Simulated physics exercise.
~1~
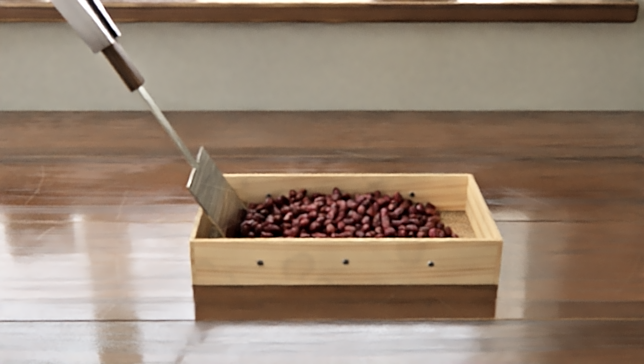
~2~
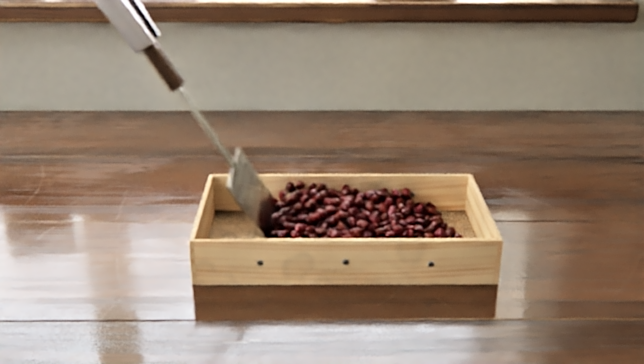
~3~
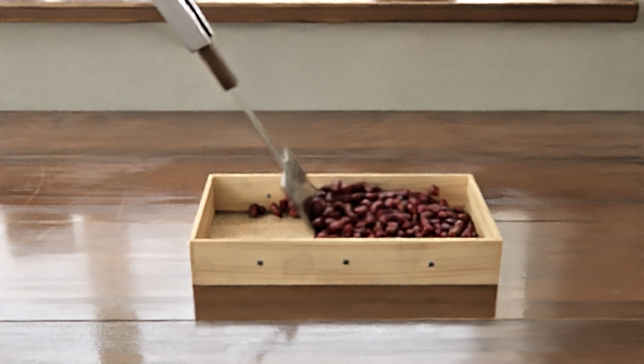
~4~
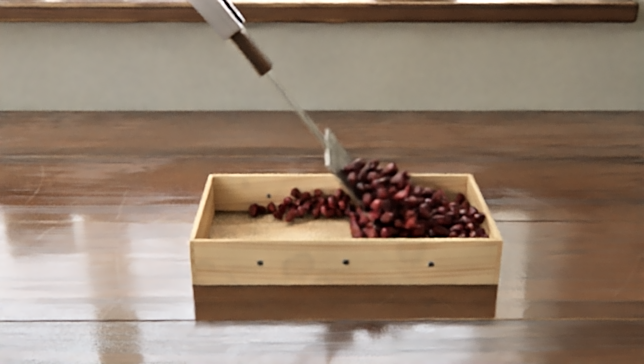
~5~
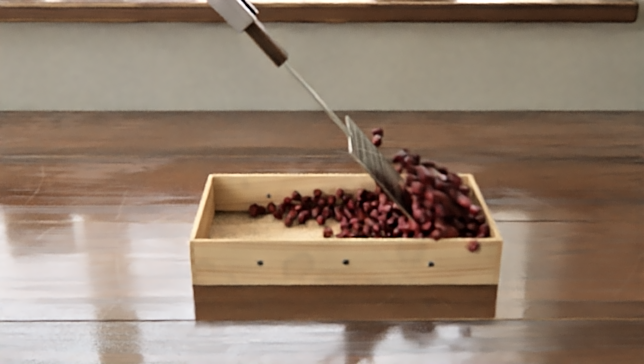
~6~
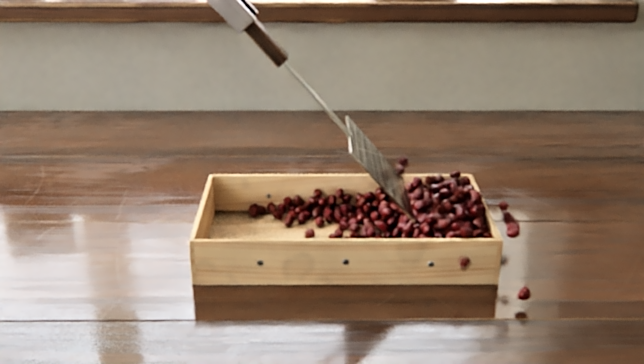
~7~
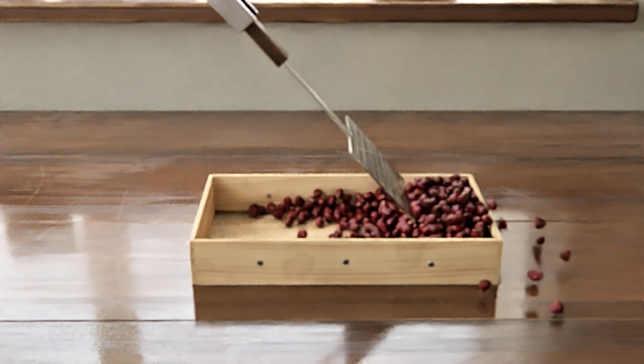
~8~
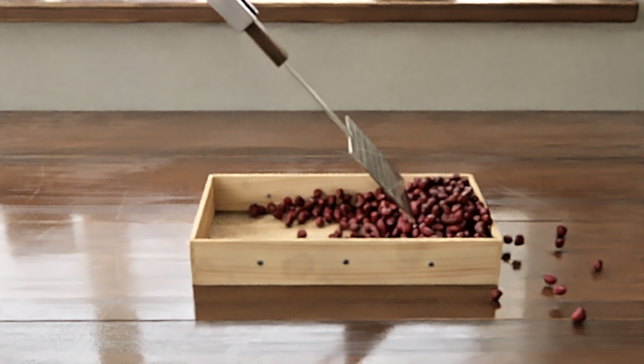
A robot arm pushes dark red beans rightward with a turner, spilling a few onto the table.
